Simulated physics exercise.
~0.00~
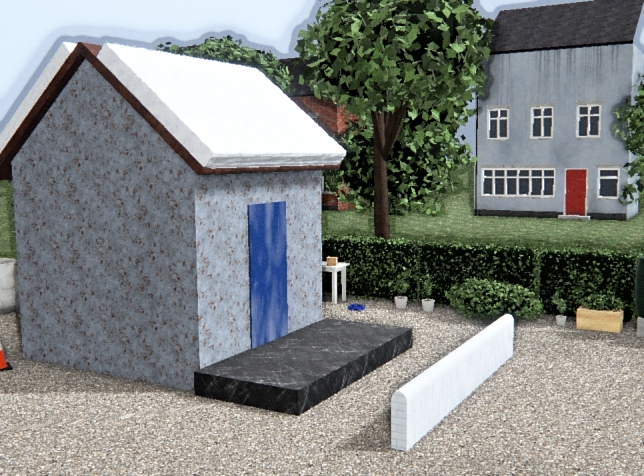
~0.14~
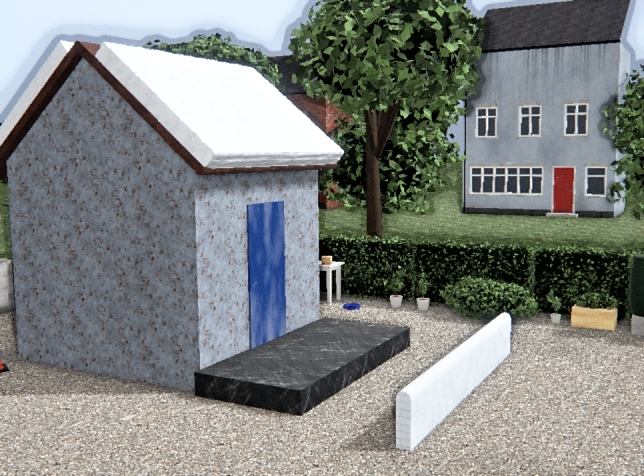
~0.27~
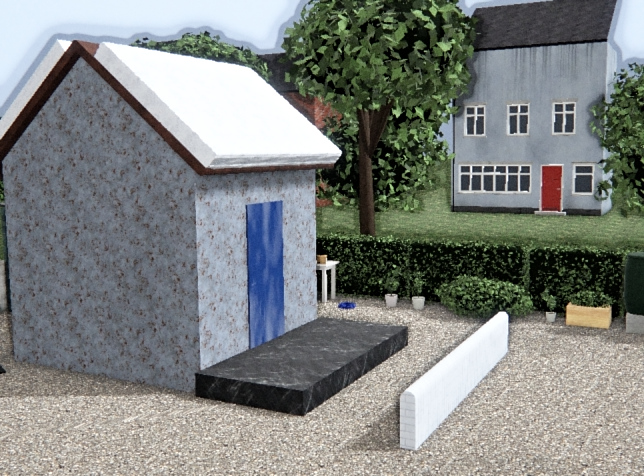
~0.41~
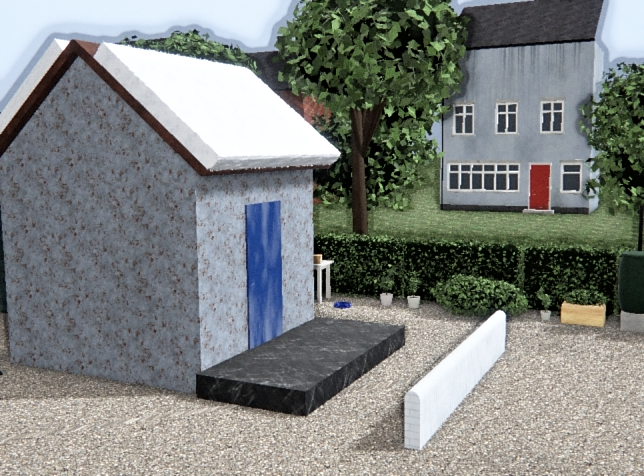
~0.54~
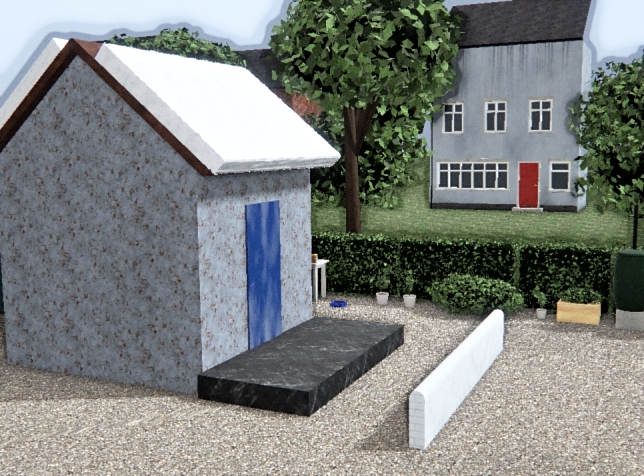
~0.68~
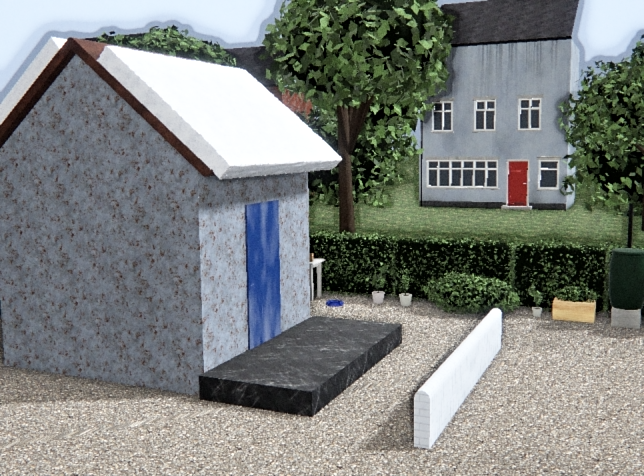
Wet snow on the small shed's roof slides slightly down toward the right, over the eaves.
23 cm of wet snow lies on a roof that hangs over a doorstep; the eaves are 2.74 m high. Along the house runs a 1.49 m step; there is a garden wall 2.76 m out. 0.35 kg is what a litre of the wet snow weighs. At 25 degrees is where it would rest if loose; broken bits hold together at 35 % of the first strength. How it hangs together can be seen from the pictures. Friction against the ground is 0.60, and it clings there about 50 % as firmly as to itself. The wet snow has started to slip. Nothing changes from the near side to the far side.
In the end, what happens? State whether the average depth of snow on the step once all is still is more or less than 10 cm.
More.
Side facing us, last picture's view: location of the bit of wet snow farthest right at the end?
You'll find it close to (410, 428).
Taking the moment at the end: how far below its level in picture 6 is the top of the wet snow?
Around 3.6 m.
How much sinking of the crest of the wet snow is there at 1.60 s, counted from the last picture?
The gap comes to around 0.6 metres.
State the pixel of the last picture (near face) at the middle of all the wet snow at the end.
Position: About (312, 394).
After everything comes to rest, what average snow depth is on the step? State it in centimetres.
15 cm.
After 1.10 s, 91 % of the snow is still up on the roof and 9 % is falling or down.
After 1.60 s, 66 % of the snow is still up on the roof and 34 % is falling or down.
After 2.10 s, 25 % of the snow is still up on the roof and 75 % is falling or down.
After 2.60 s, none of the snow is still up on the roof and all is falling or down.
After 3.80 s, at the end, none of the snow is still up on the roof and the snow on the step is 15 cm deep on average.
